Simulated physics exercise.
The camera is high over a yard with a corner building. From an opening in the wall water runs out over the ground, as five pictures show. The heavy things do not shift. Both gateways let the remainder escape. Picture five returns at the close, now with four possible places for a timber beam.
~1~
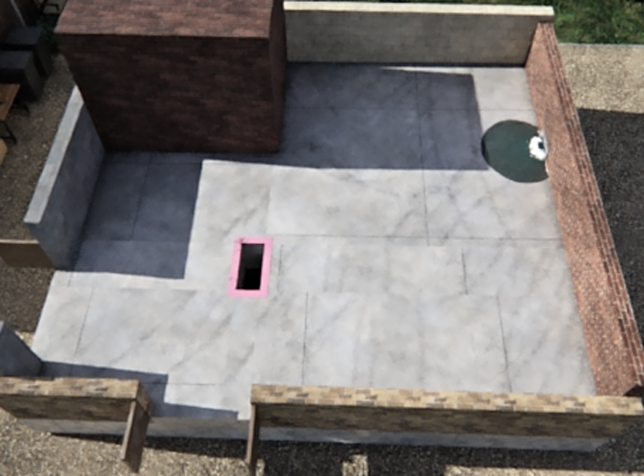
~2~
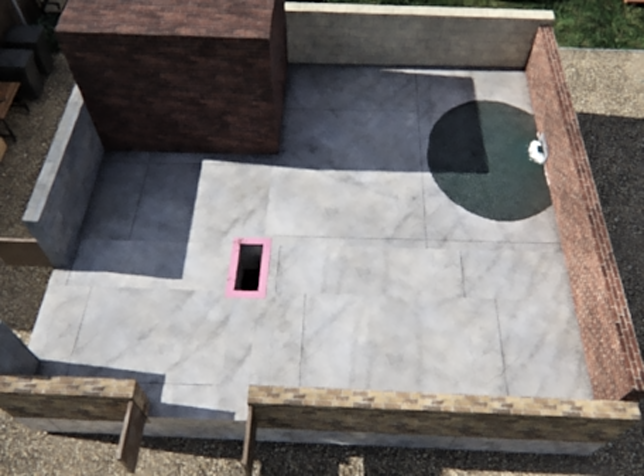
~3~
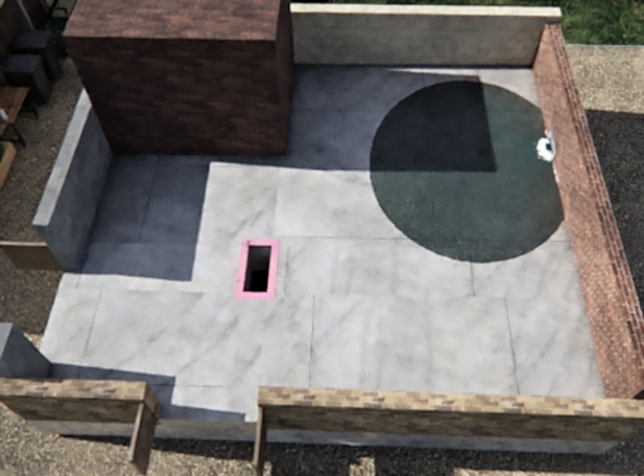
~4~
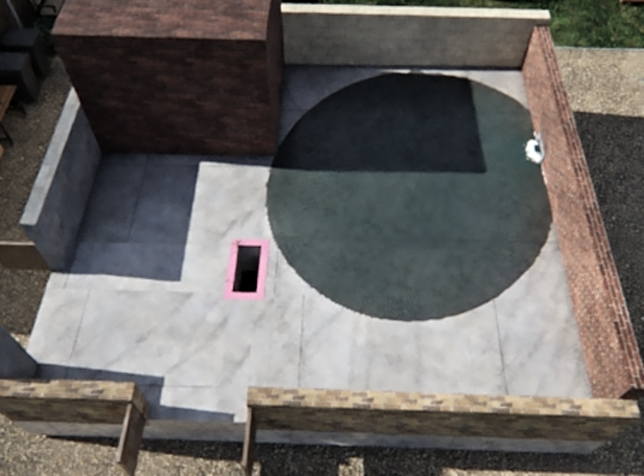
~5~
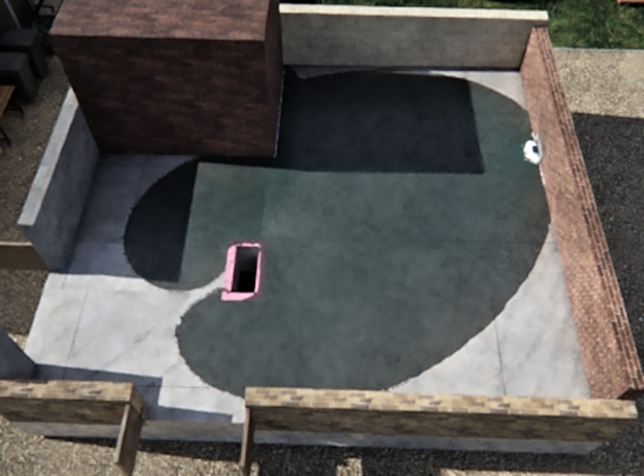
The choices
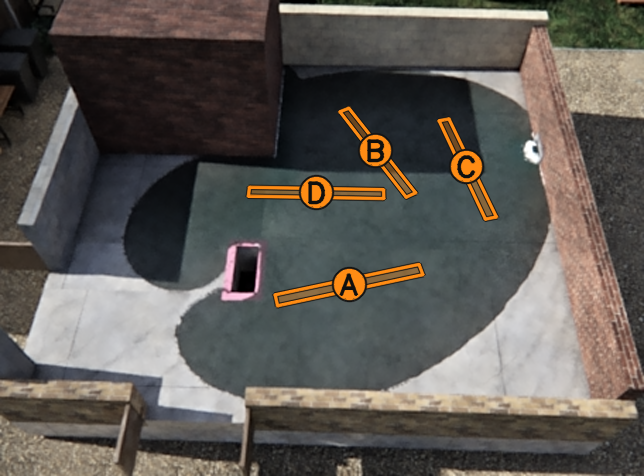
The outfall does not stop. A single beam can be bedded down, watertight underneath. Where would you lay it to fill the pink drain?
Spot A.
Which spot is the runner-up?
B.
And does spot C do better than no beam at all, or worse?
It is worse.
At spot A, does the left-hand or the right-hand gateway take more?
More leaves on the left.
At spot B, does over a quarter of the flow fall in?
Yes, it does.
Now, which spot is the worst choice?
That is spot D.
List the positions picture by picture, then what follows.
Outfall at (545, 146); pink drain at (251, 266); open gate at (205, 403); open gate at (57, 312); water covers 3 % of the ground and shows as far out as (490, 132); pink drain still dry.
Water covers 10 % of the ground and shows as far out as (446, 190); pink drain still dry.
Water covers 22 % of the ground and shows as far out as (373, 172); pink drain still dry.
Water covers 41 % of the ground and shows as far out as (278, 232); pink drain still dry.
Water covers 64 % of the ground and shows as far out as (132, 235); pink drain taking water.
On the marked copy, A from (276, 300) to (420, 269); B from (344, 109) to (410, 194); C from (444, 119) to (490, 218); D from (248, 191) to (383, 194).
With A, about 42 % of the stream runs into the pink drain, about 58 % out by the gates.
With B, about 30 % of the stream runs into the pink drain, about 69 % out by the gates.
With C, about 21 % of the stream runs into the pink drain, about 79 % out by the gates.
With D, about 13 % of the stream runs into the pink drain, about 85 % out by the gates.
